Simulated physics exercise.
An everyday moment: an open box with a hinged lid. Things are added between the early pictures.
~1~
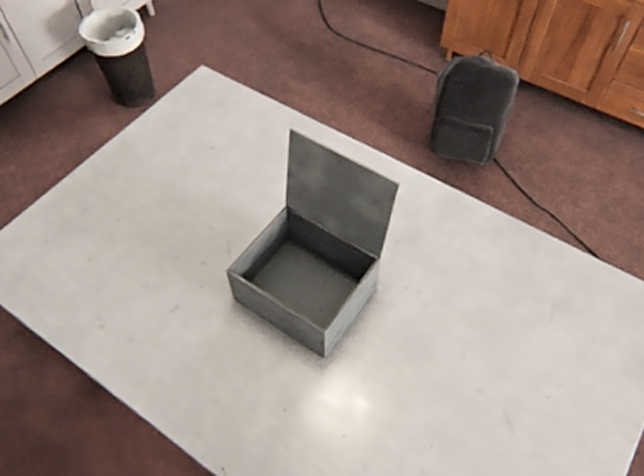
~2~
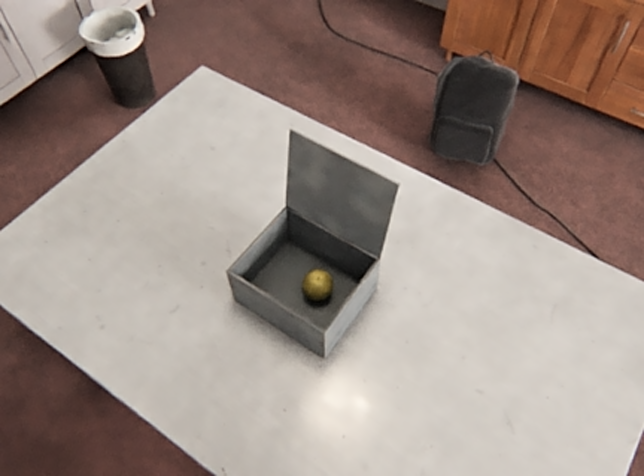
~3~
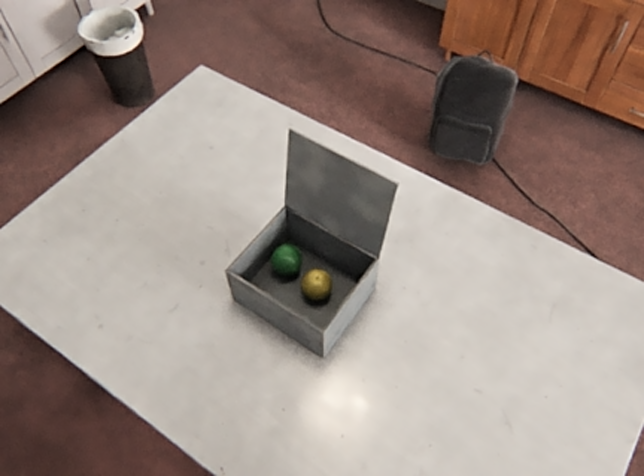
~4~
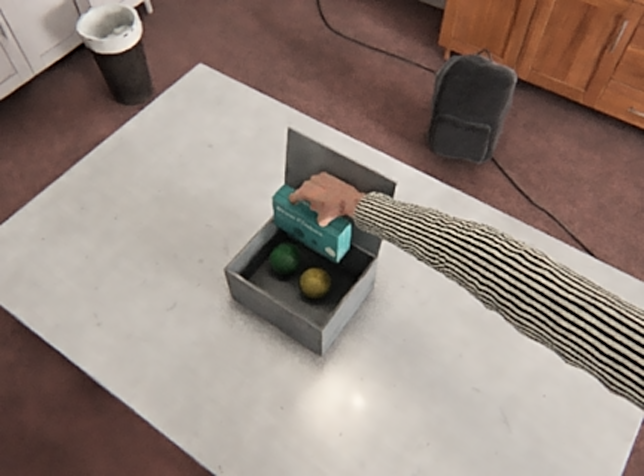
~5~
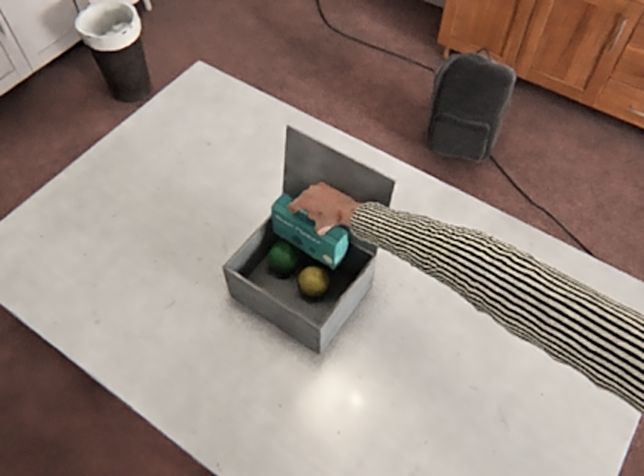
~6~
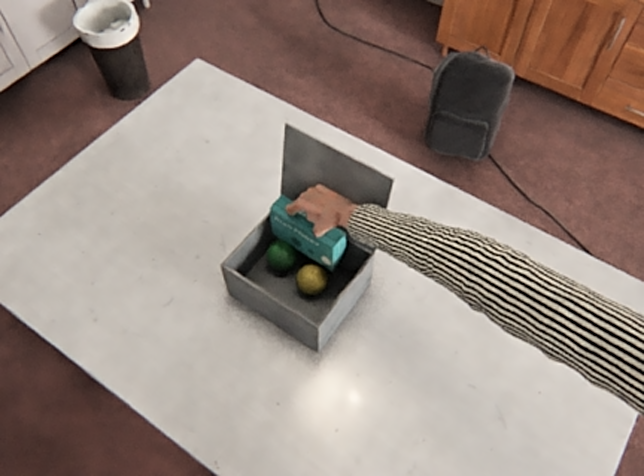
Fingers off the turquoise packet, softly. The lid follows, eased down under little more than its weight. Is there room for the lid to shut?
As it turns out, it closes.
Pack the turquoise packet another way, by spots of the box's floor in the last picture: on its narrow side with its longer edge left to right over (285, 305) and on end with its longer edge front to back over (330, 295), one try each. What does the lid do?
First, it shuts flat; second, it is held up.
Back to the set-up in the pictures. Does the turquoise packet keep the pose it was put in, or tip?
The turquoise packet ends up tilted.
Then, 1.10 s past the last view, lid starting down; turquoise packet rocked 42° from its first pose near (307, 244); green apple displaced a little; yellow apple displaced a little.
Then, 1.70 s past the last view, lid 47° above the rim; turquoise packet rocked 56° from its first pose near (307, 248); green apple displaced a little; yellow apple displaced a little.
Then, 1.90 s past the last view, lid 22° above the rim; turquoise packet upside down near (307, 265); green apple displaced about its own width; yellow apple displaced about its own width.
Then, 2.10 s past the last view, lid shut; turquoise packet upside down near (310, 253); yellow apple displaced about its own width; green apple displaced about its own width.
Finally, lid shut; down or leaning hard in the box, turquoise packet; moved from the start, yellow apple and green apple. Final places as the last picture's camera would see them, turquoise packet near (309, 255).
